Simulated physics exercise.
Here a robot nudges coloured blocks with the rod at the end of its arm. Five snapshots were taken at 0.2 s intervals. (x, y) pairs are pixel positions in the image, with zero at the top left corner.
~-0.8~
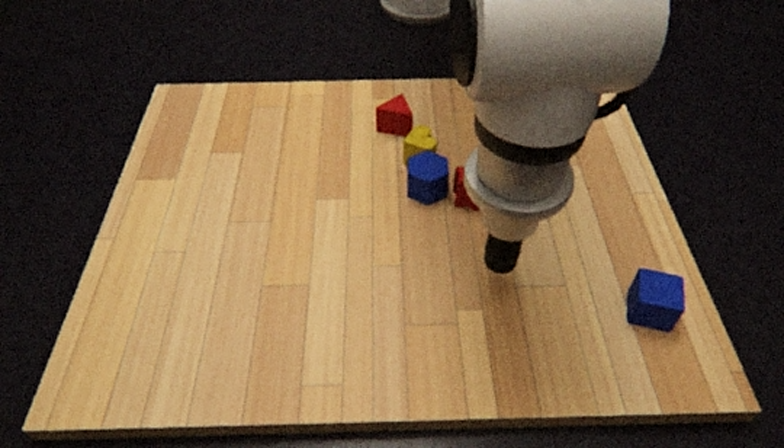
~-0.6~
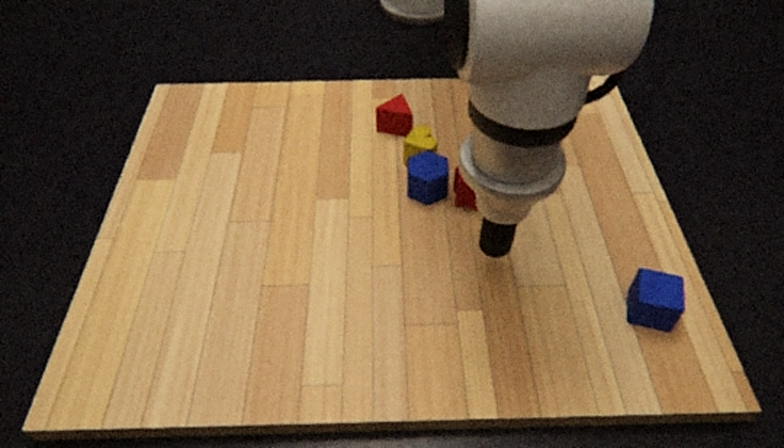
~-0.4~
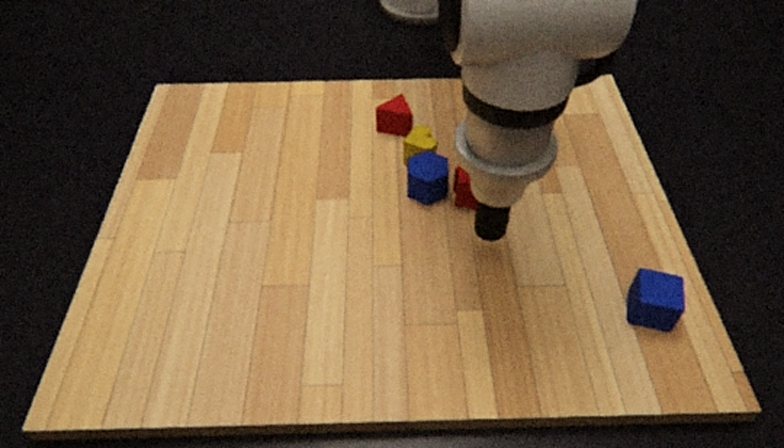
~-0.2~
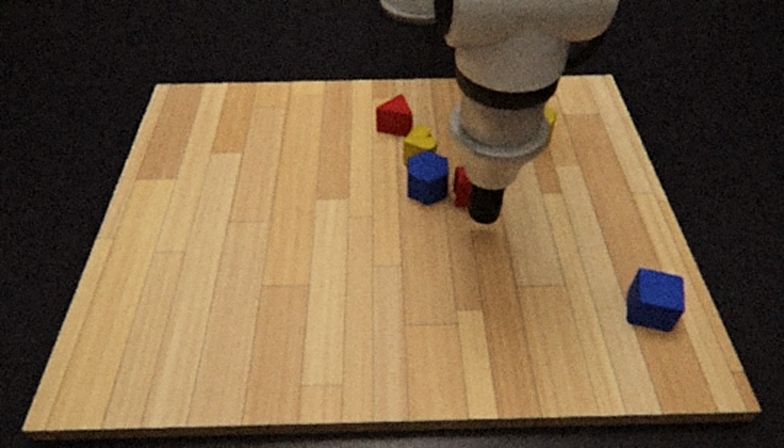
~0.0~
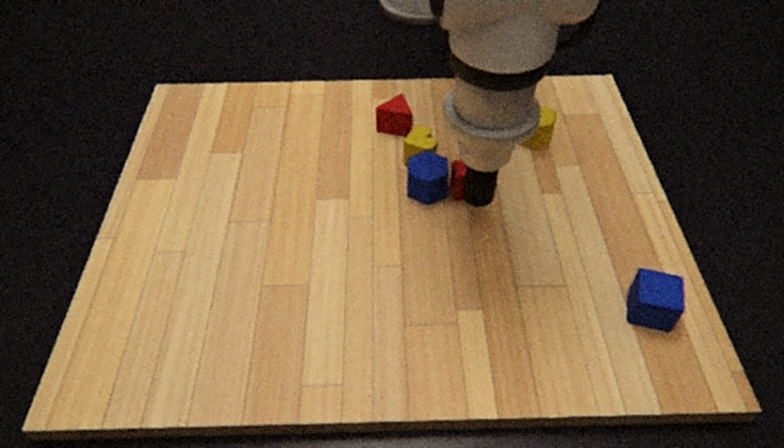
In the video, a robot arm's dark-tipped rod moves away from the viewer and slightly left over a wooden board, nearing a partly hidden red block beside a blue hexagonal block, while the coloured blocks stay still.
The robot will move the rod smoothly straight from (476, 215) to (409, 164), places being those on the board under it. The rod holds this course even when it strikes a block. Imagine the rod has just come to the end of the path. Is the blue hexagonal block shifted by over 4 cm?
I expect so.
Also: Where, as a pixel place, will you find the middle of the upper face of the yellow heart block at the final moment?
I think it will end close to (411, 119).
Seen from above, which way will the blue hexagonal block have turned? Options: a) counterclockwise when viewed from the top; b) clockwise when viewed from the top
a - counterclockwise when viewed from the top.
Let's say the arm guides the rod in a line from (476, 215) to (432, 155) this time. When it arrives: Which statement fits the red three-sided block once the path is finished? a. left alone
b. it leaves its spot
a.
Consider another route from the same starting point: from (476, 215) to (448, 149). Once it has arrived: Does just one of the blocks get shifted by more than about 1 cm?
Final answer: Yes.
On the path given first. One third of the way, rod at (453, 179); blue hexagonal block at (419, 161); red star-shaped block at (462, 155).
Two thirds of the way, rod at (430, 162); yellow heart block at (420, 134); blue hexagonal block at (395, 153), turned 40° anticlockwise; red star-shaped block at (457, 148), turned 45° clockwise.
At the end, rod at (409, 146); red three-sided block at (397, 102), turned 20° anticlockwise; yellow heart block at (411, 119), turned 30° clockwise; blue hexagonal block at (377, 148), turned 85° anticlockwise; red star-shaped block at (457, 148), turned 45° clockwise.
